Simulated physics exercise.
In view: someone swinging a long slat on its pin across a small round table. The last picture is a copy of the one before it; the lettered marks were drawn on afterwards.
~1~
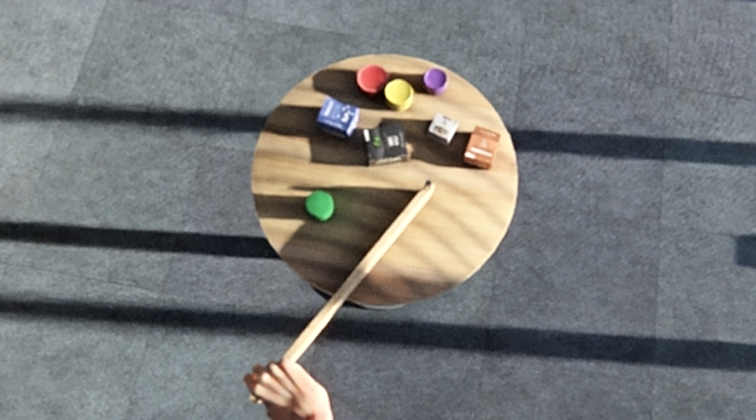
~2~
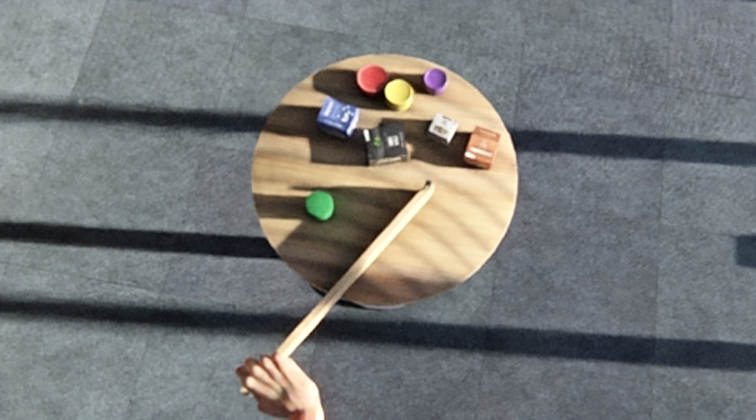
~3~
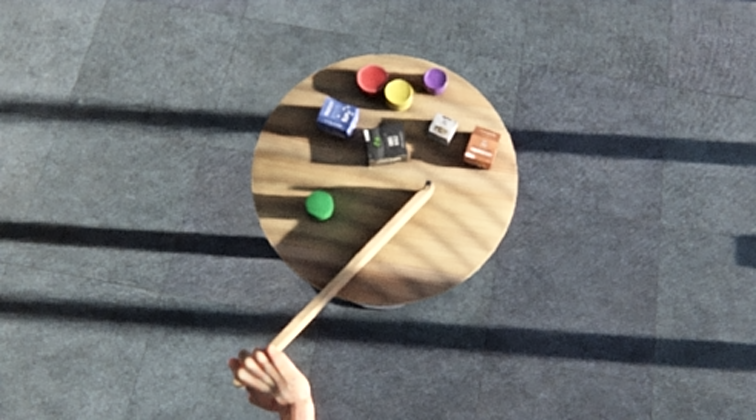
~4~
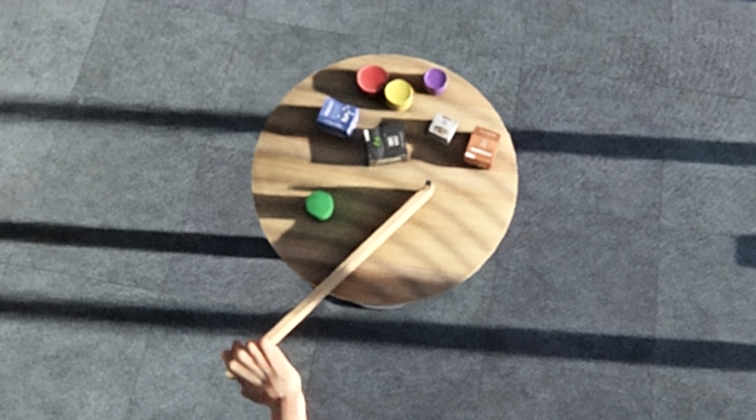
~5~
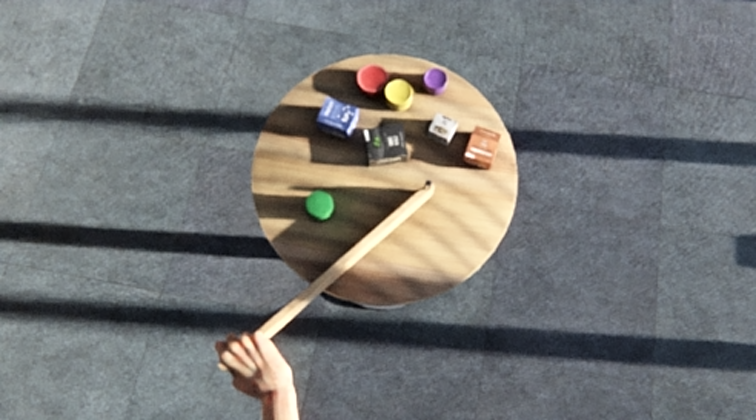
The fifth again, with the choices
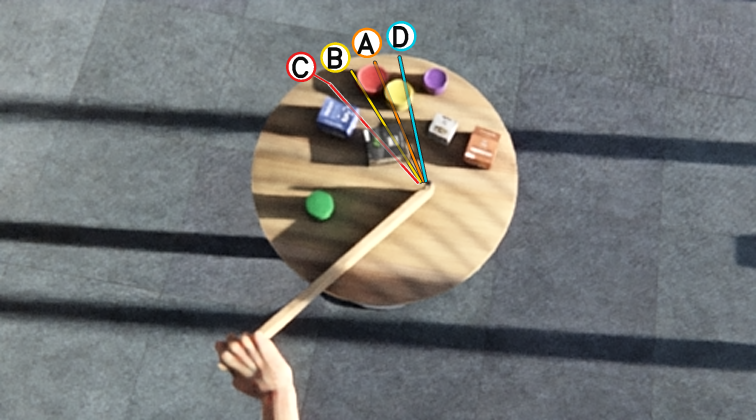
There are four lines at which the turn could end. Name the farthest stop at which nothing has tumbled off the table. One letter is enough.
Up to line C.
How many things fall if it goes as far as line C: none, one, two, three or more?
The count is none.
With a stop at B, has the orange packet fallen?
By then, no.
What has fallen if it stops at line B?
The red jar.
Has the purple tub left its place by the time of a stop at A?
By then, no.
On the copy, A at (398, 120); B at (385, 125); C at (373, 132); D at (412, 117).
On C. First, arm (340, 200); green pot (317, 192); purple tub (435, 82).
Then, arm (348, 153); blue box (341, 112); green pot (325, 133).
Finally, arm (372, 125); red jar (395, 59); blue box (373, 74); nothing has fallen.
By contrast, A drops the red jar; B drops the red jar; D drops the red jar and blue box.
